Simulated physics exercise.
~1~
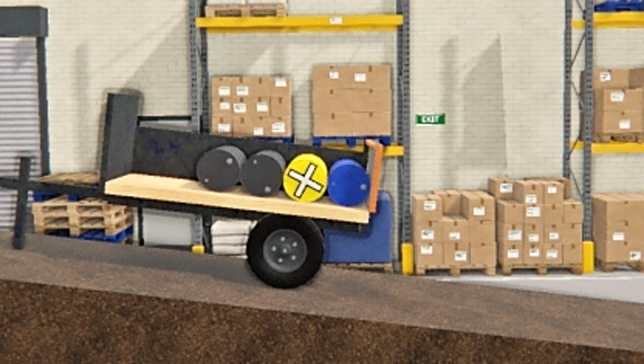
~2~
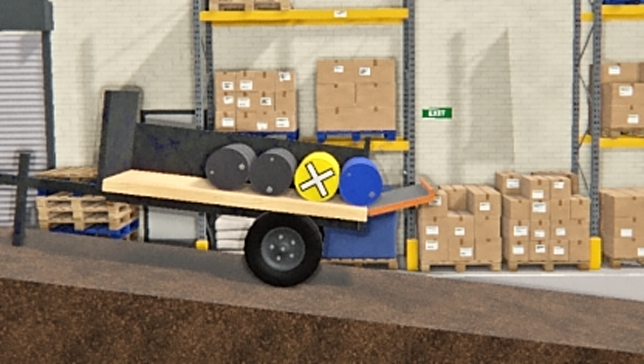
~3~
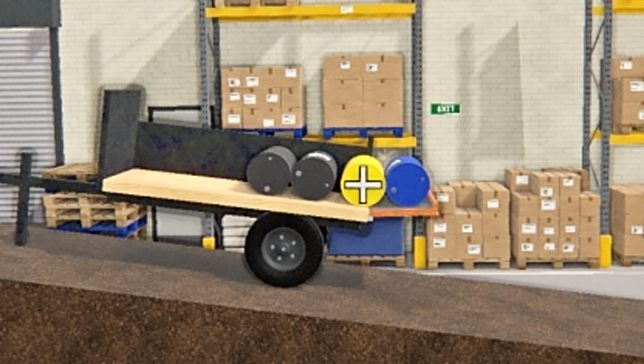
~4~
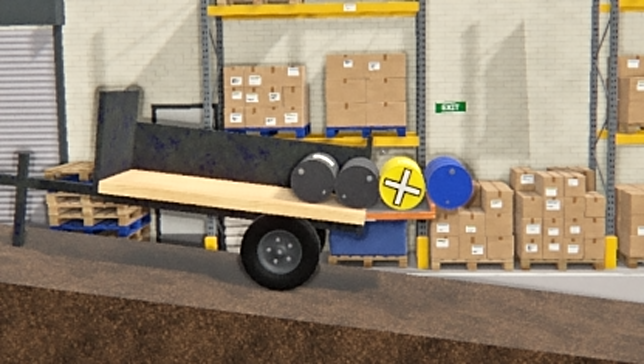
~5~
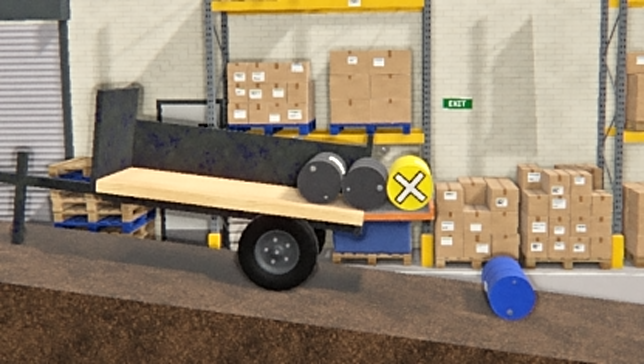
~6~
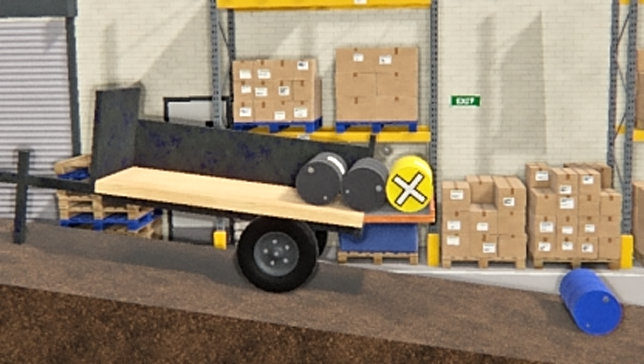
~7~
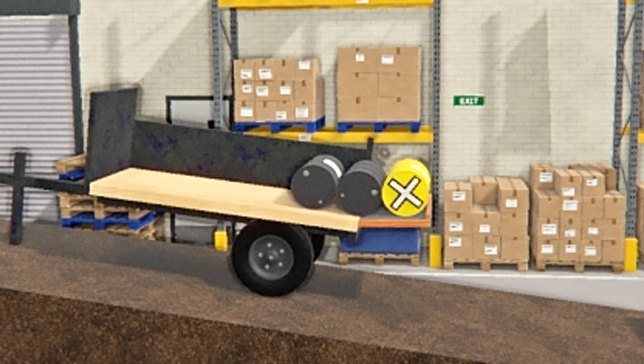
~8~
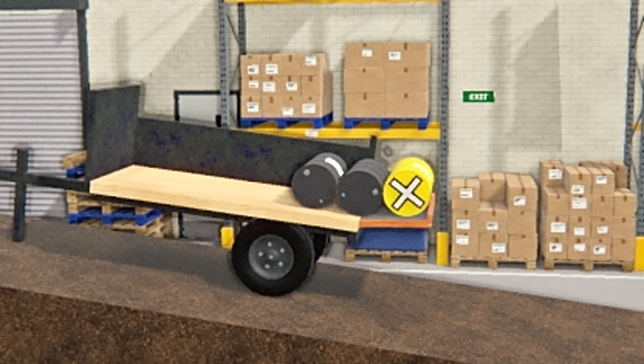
Trailer on a slope dropping its gate, four drums rolling right, the blue one falling off and the yellow stopping on the gate.
